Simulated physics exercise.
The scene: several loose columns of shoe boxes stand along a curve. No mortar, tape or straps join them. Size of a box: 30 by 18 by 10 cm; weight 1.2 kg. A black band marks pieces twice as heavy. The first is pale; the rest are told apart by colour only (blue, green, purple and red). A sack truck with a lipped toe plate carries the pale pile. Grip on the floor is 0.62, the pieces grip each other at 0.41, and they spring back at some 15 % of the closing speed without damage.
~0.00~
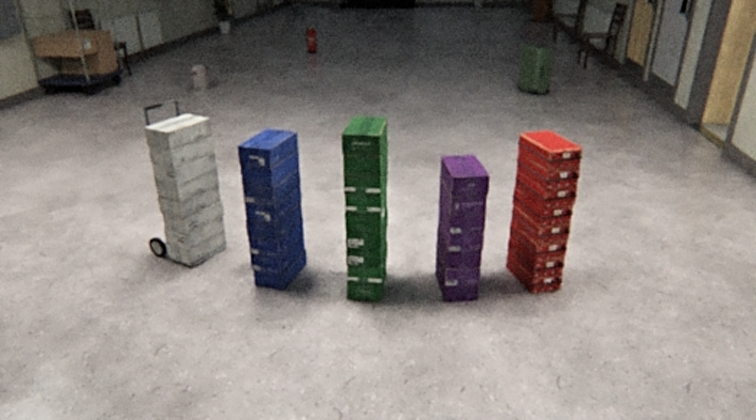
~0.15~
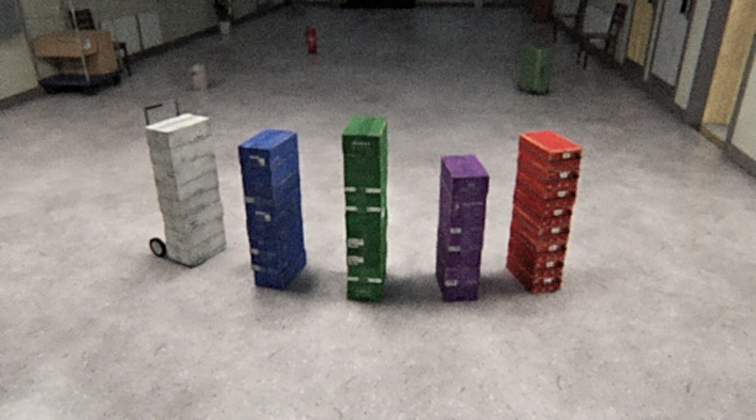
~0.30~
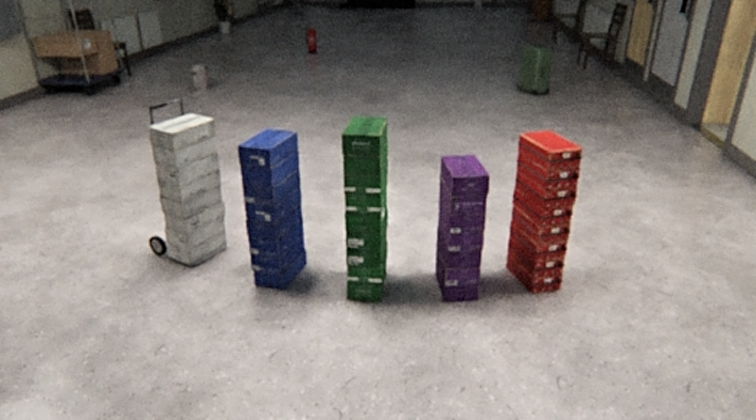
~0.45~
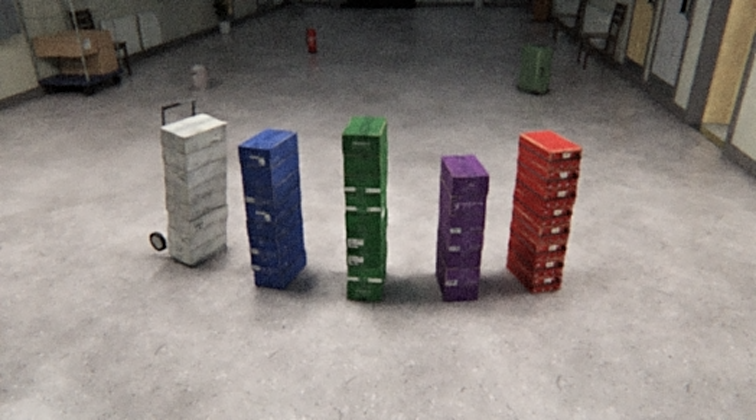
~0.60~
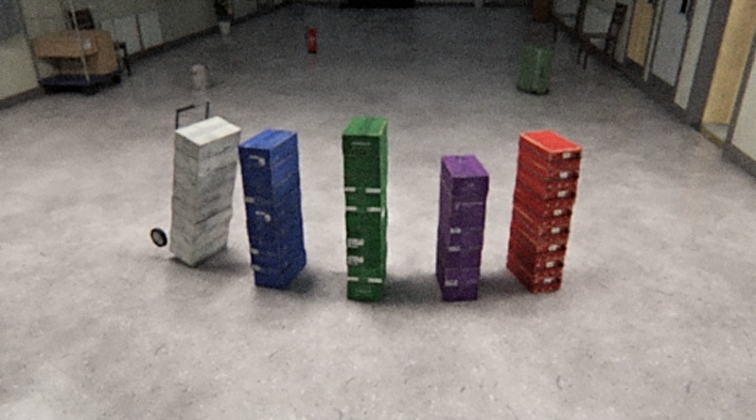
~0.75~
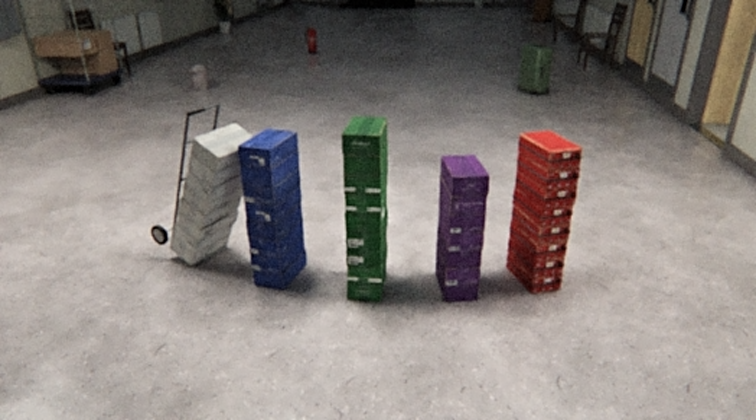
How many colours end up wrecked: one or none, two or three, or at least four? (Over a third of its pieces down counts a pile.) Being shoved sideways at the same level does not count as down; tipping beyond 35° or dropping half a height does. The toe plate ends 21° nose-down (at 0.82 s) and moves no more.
Piles wrecked: Four or more.
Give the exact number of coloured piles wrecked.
4 of them.
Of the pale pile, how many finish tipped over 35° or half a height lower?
7 of them.
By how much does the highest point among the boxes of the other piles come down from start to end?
Roughly 58 cm.
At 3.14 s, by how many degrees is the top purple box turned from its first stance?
Some 60°.
After 1.34 s, 8 of the pale pile down; none of the 32 other boxes down, 9 disturbed; top blue box 20° from how it stood, 38 mm lower.
After 2.12 s, 7 of the pale pile down; 15 of the 32 other boxes down; top blue box 43° from how it stood, 35 cm lower; top purple box 14° from how it stood.
After 3.14 s, 7 of the pale pile down; 30 of the 32 other boxes down; top blue box on its side; top green box on its side.
In the end (5.5 s), 7 of the pale pile down; 30 of the 32 other boxes down; top green box upside down; top red box upside down. Wrecked, blue, green, purple and red. From the last view, middles, top green box near (677, 346), top red box near (710, 237).
